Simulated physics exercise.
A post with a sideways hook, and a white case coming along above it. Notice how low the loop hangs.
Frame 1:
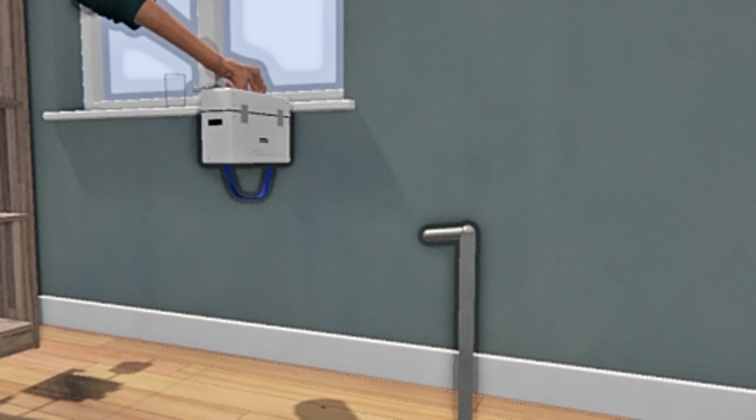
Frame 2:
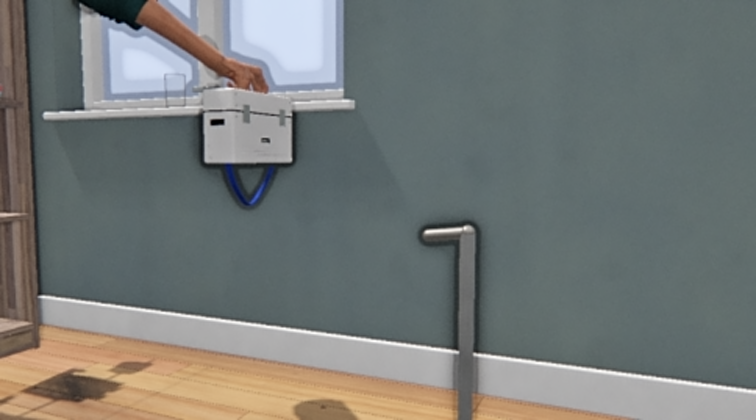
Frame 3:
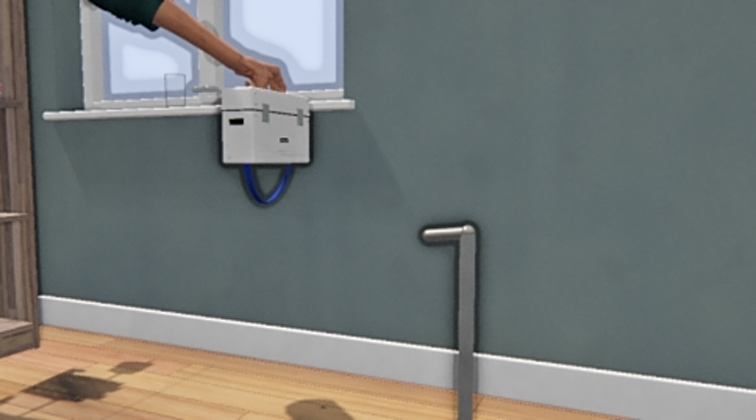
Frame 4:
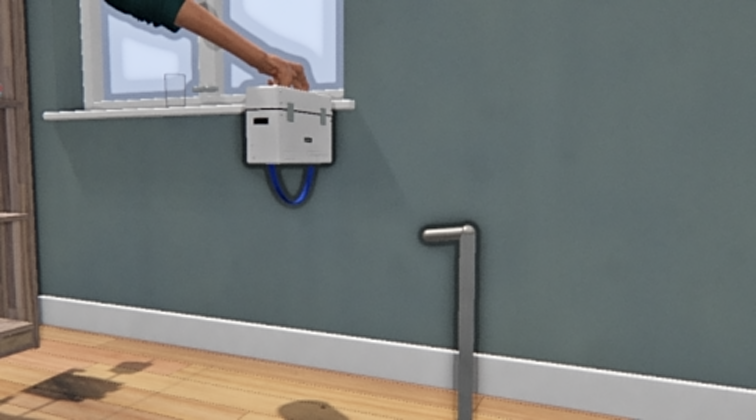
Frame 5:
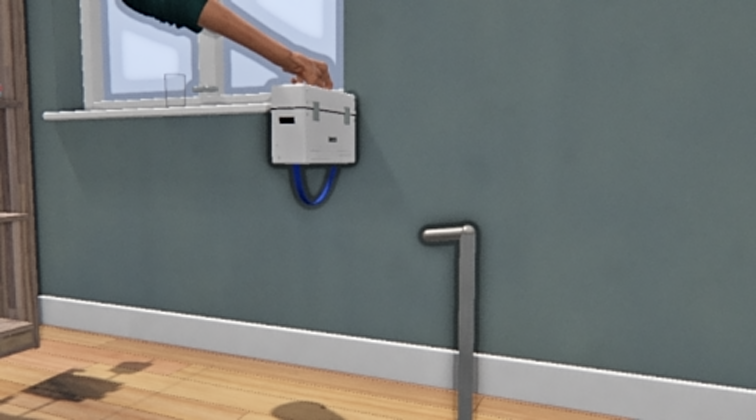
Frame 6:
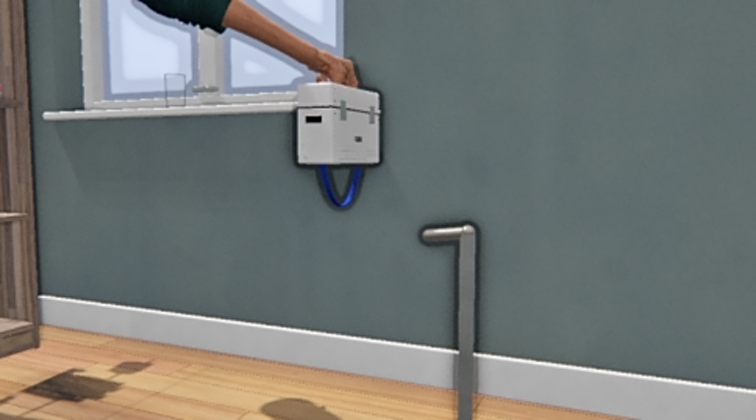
A white case with a blue loop hanging beneath it was carried steadily to the right by a hand, past the window, while a post with a sideways hook stood still below.
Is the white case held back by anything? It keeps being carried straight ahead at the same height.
No.
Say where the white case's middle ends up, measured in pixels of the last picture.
Roughly (649, 119).
Then, 0.84 s on from there, case nearing the post near (430, 125).
Then, 1.84 s on from there, case past the post near (551, 122).
In the end, case past the post near (649, 119). The white case goes by freely.
